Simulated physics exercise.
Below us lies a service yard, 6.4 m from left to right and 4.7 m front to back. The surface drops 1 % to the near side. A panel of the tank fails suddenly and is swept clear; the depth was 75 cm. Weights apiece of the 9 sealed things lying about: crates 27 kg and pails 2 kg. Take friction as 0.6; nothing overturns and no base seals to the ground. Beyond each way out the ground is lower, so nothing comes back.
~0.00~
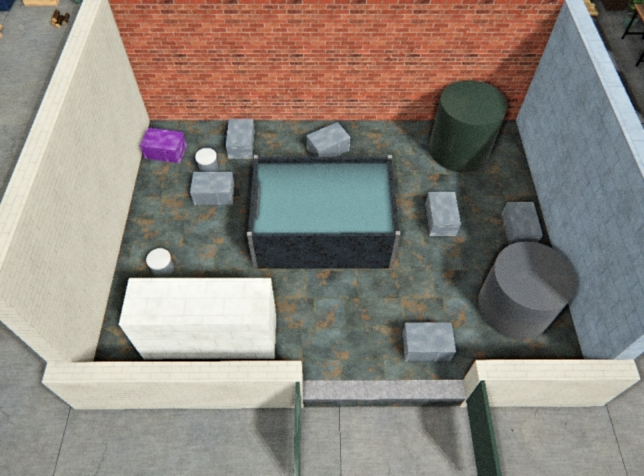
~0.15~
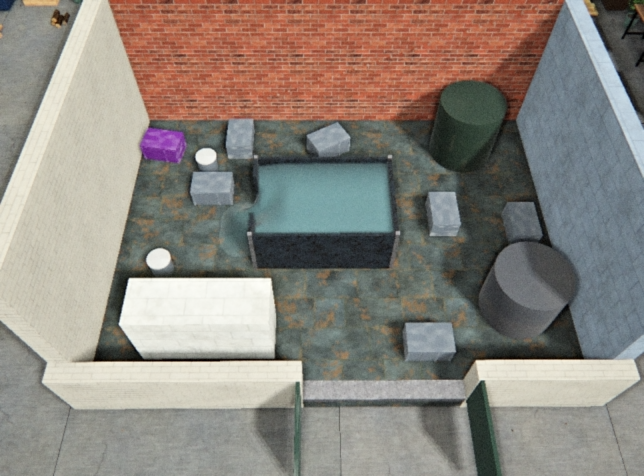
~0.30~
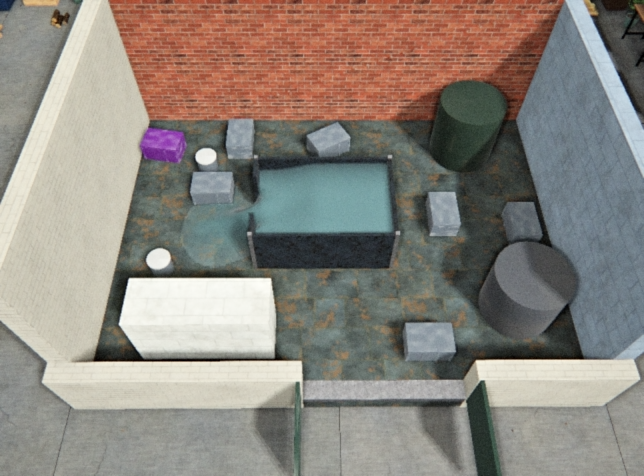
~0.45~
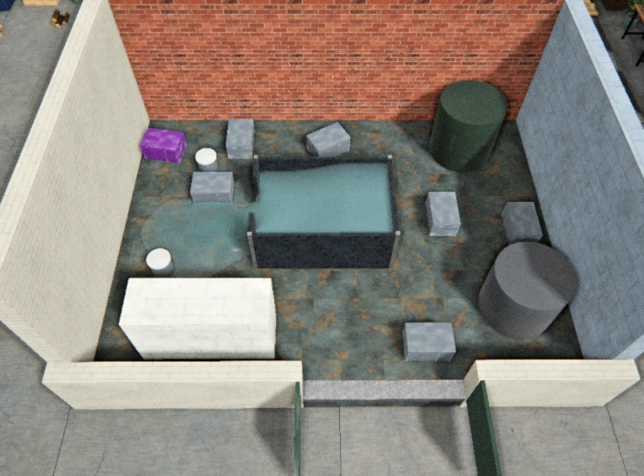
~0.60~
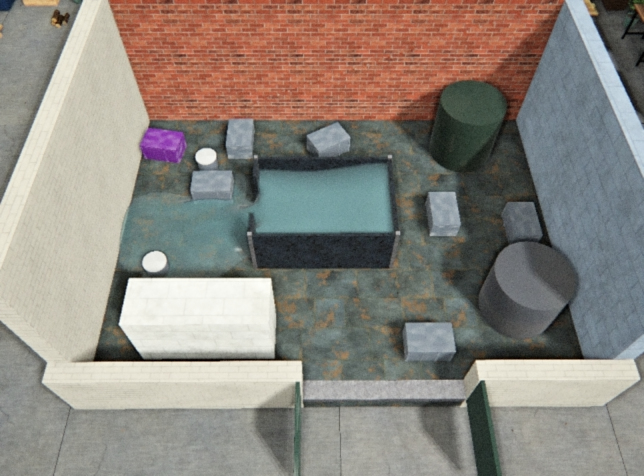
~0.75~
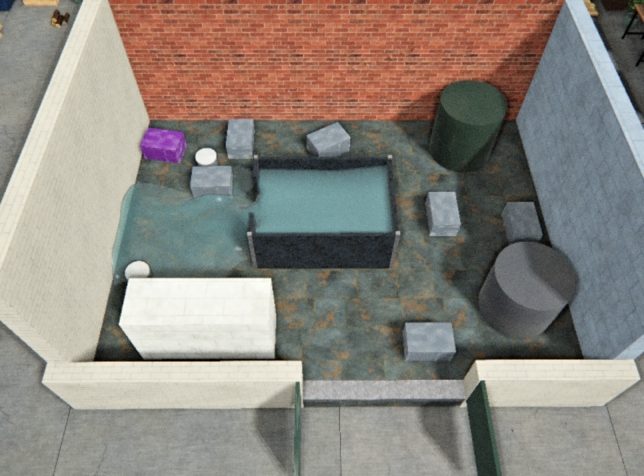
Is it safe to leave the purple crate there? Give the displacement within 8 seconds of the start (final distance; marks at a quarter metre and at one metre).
Purple crate travels far.
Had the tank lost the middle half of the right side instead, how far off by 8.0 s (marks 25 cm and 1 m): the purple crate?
Then the purple crate stays put.
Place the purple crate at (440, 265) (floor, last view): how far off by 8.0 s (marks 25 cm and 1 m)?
It holds its place.
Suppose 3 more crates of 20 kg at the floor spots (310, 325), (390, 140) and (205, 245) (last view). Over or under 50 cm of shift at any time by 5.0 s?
In that order: Less, short of it, over.
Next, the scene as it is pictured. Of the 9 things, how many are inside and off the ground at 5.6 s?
1 of them.
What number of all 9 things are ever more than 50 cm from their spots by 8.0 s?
I count 4.
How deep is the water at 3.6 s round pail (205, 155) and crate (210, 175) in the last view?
Roughly 8 and 9 cm.
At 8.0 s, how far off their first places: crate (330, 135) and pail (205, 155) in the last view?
In turn: 0 cm, 450 cm.
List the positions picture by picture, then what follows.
The first frame shows the purple crate at (162, 139), on the bottom; 2.5 m2 under water; 0 of 9 have shifted.
The second frame shows the purple crate at (162, 139), on the bottom; water covers 3.0 m2; 0 of 9 have shifted.
The third frame shows the purple crate at (162, 139), on the bottom; water covers 3.6 m2; 0 of 9 have shifted.
The fourth frame shows the purple crate at (162, 139) rests on the ground; 4.4 m2 under water; 0 of 9 have shifted.
The fifth frame shows the purple crate at (162, 139), on the bottom; 5.3 m2 under water; 1 of 9 have shifted.
The sixth frame shows the purple crate at (162, 139) rests on the ground; 6.0 m2 under water; 2 of 9 have shifted.
After 1.6 s the purple crate is near (171, 131), 0.2 m from its start, aground; 0 of 9 are out; 1 afloat.
After 3.6 s the purple crate is near (235, 131), 1.2 m from its start, afloat; 0 of 9 are out; 3 afloat.
After 5.6 s the purple crate is near (256, 141), 1.5 m from its start, aground; 0 of 9 are out; 1 afloat.
After 8.0 s the purple crate is near (256, 141), 1.5 m from its start, aground; 0 of 9 are out; 2 afloat.
